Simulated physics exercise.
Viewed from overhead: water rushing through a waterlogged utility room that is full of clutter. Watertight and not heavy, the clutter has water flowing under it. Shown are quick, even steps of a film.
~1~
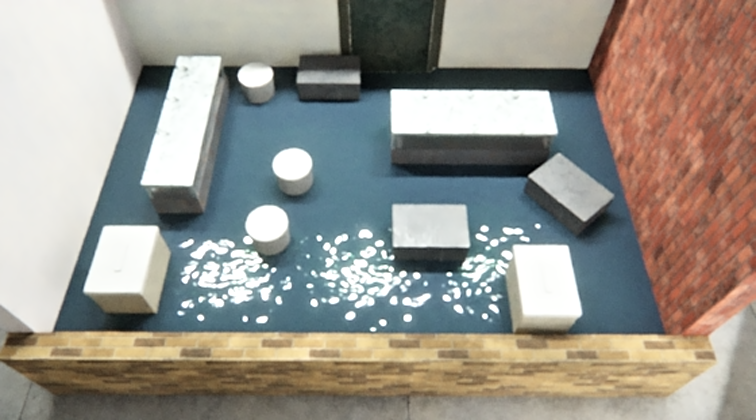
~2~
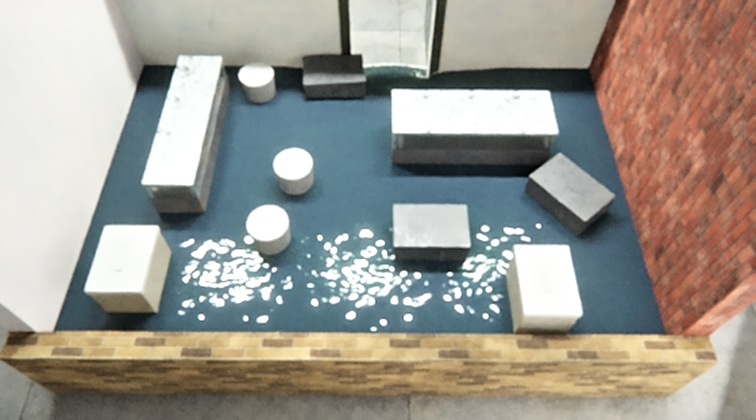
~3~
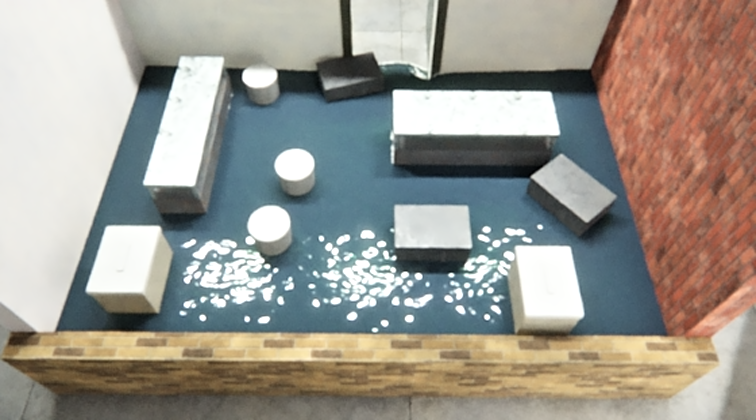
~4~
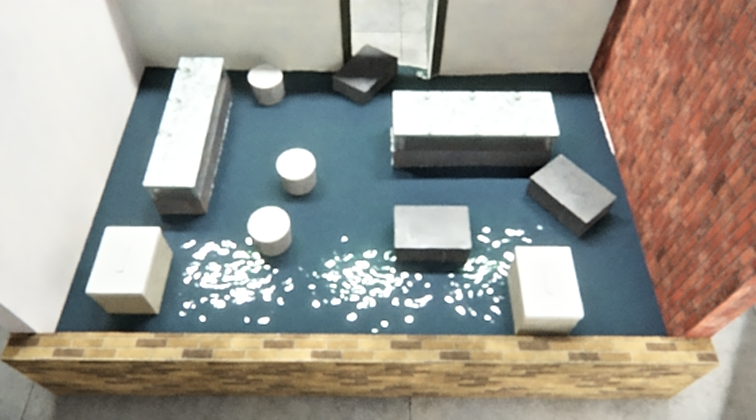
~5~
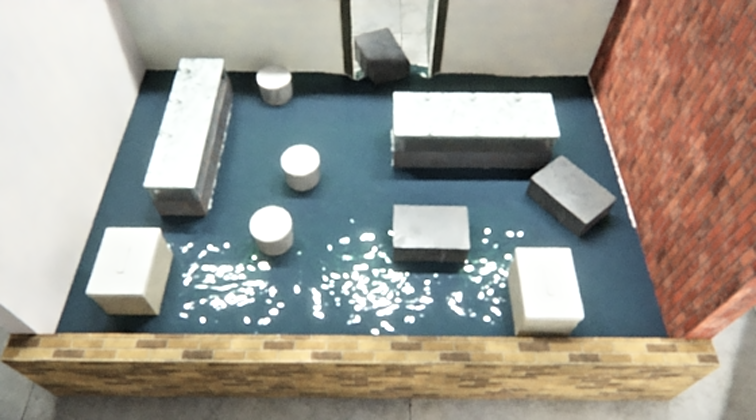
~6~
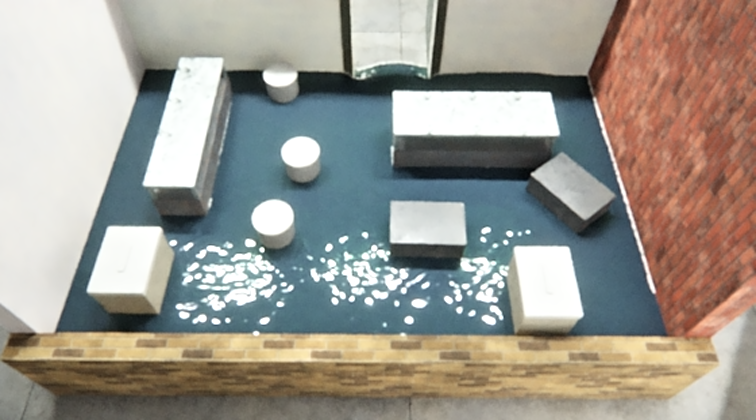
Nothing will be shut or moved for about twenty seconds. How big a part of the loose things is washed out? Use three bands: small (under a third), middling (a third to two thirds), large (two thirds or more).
Middling.
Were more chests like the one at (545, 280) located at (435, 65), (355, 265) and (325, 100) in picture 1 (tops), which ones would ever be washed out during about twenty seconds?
Result, in sequence: Ends up outside; never gets out; ends up outside.
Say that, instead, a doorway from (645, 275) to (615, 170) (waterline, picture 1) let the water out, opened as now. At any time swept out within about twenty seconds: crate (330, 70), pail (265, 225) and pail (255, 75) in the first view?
Answer, item by item: Not lost, lost, not lost.
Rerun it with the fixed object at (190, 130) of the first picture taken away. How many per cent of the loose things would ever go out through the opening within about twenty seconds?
Estimate: Close to 60 %.
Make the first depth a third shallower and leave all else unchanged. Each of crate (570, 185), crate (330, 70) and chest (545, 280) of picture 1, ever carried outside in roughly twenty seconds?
Object by object: Trapped; carried off; trapped.
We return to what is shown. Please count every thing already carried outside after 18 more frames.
3.
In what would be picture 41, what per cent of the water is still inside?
52 %.
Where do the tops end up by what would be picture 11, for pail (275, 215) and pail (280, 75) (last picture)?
Roughly (283, 188), then (346, 64).
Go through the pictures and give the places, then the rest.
A pail at (255, 74), afloat; a pail at (292, 164) floats; 0 of 8 have shifted, in the first picture.
A pail at (256, 73) floats; a pail at (293, 163) floats; 1 of 8 have shifted, in the second picture.
A pail at (260, 75) floats; a pail at (295, 164) floats; 1 of 8 have shifted, in the third picture.
A pail at (265, 75), afloat, close to its start; a pail at (296, 164), afloat; 2 of 8 have shifted, in the fourth picture.
A pail at (274, 76) floats, close to its start; a pail at (300, 160) floats, close to its start; 3 of 8 have shifted, in the fifth picture.
A pail at (280, 73), afloat, close to its start; a pail at (300, 152) floats, close to its start; 5 of 8 have shifted, in the sixth picture.
A moment on, 1 of 8 are out; 7 afloat.
Next, 3 of 8 are out; 5 afloat.
Later, 4 of 8 are out; 4 afloat.
In the end, 5 of 8 are out; 3 afloat.
